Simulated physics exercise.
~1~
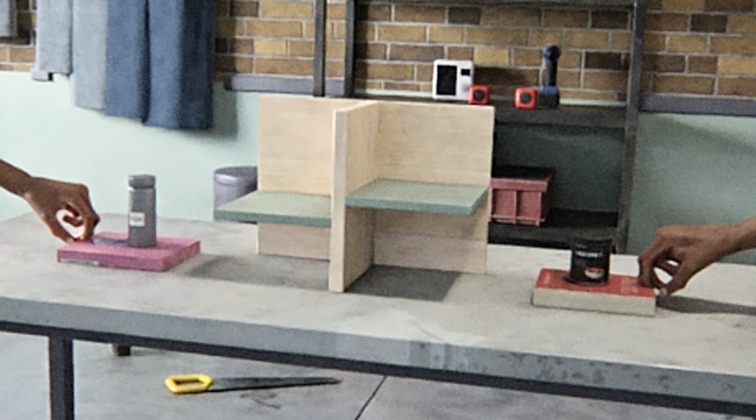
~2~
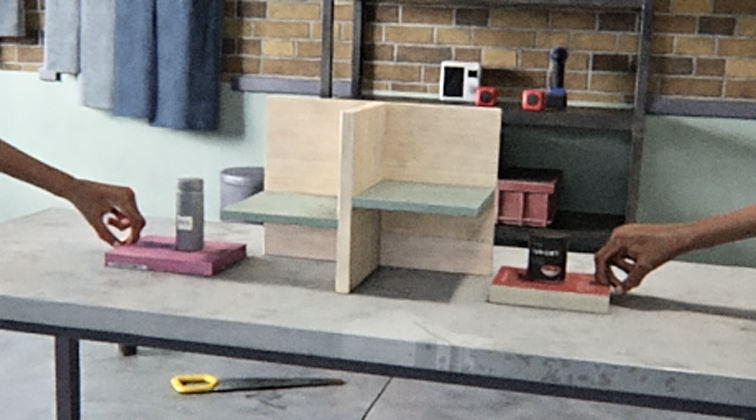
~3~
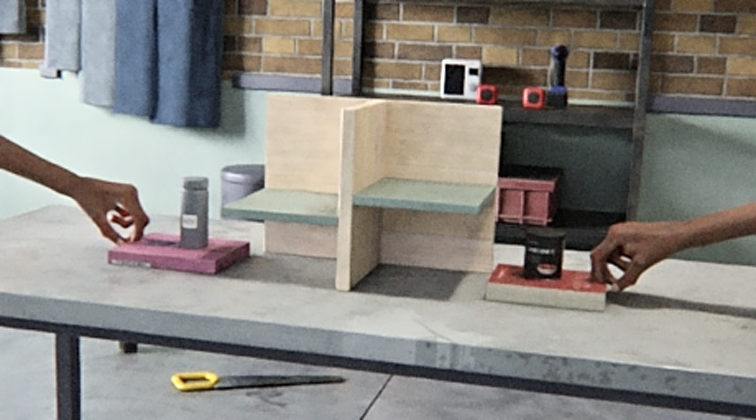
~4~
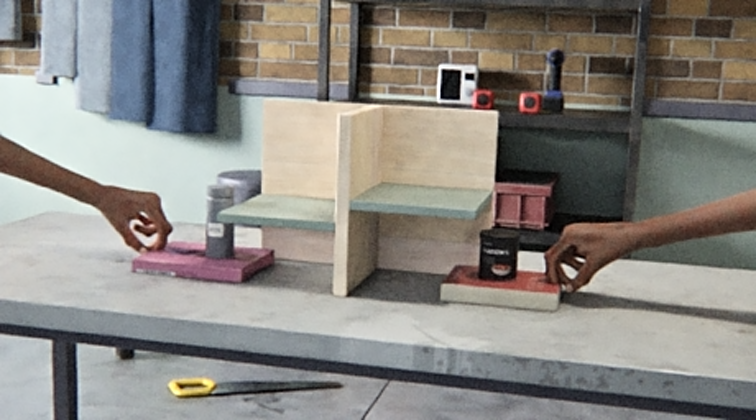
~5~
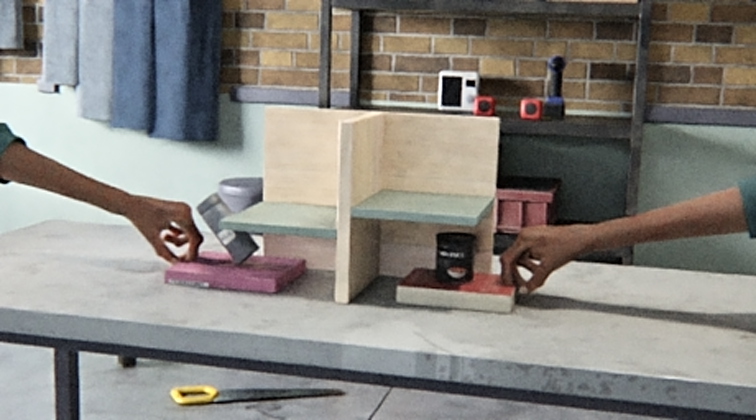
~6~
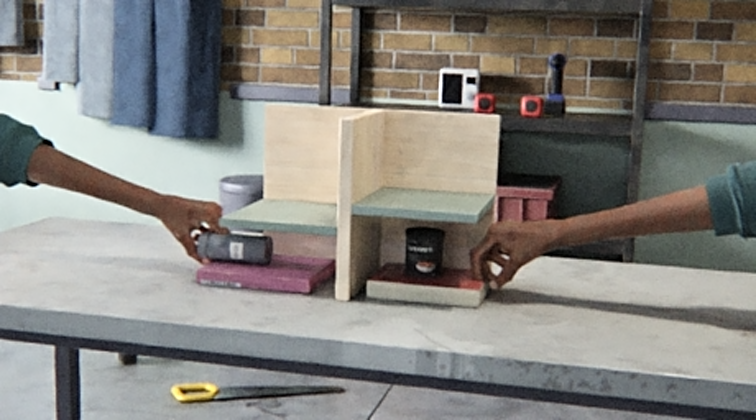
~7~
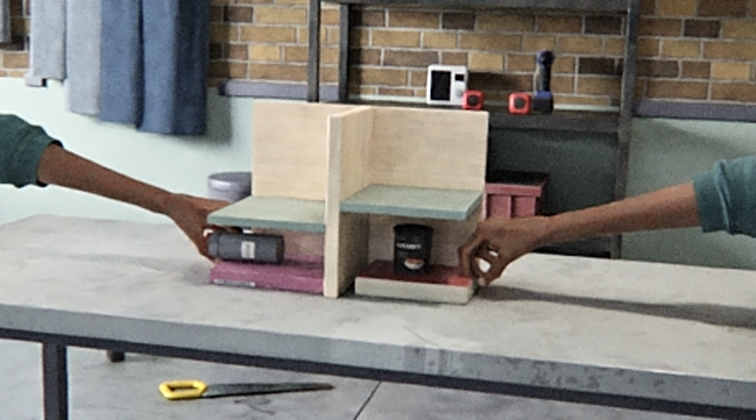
A black tin slides under the shelf, but a grey shaker hits it and topples.
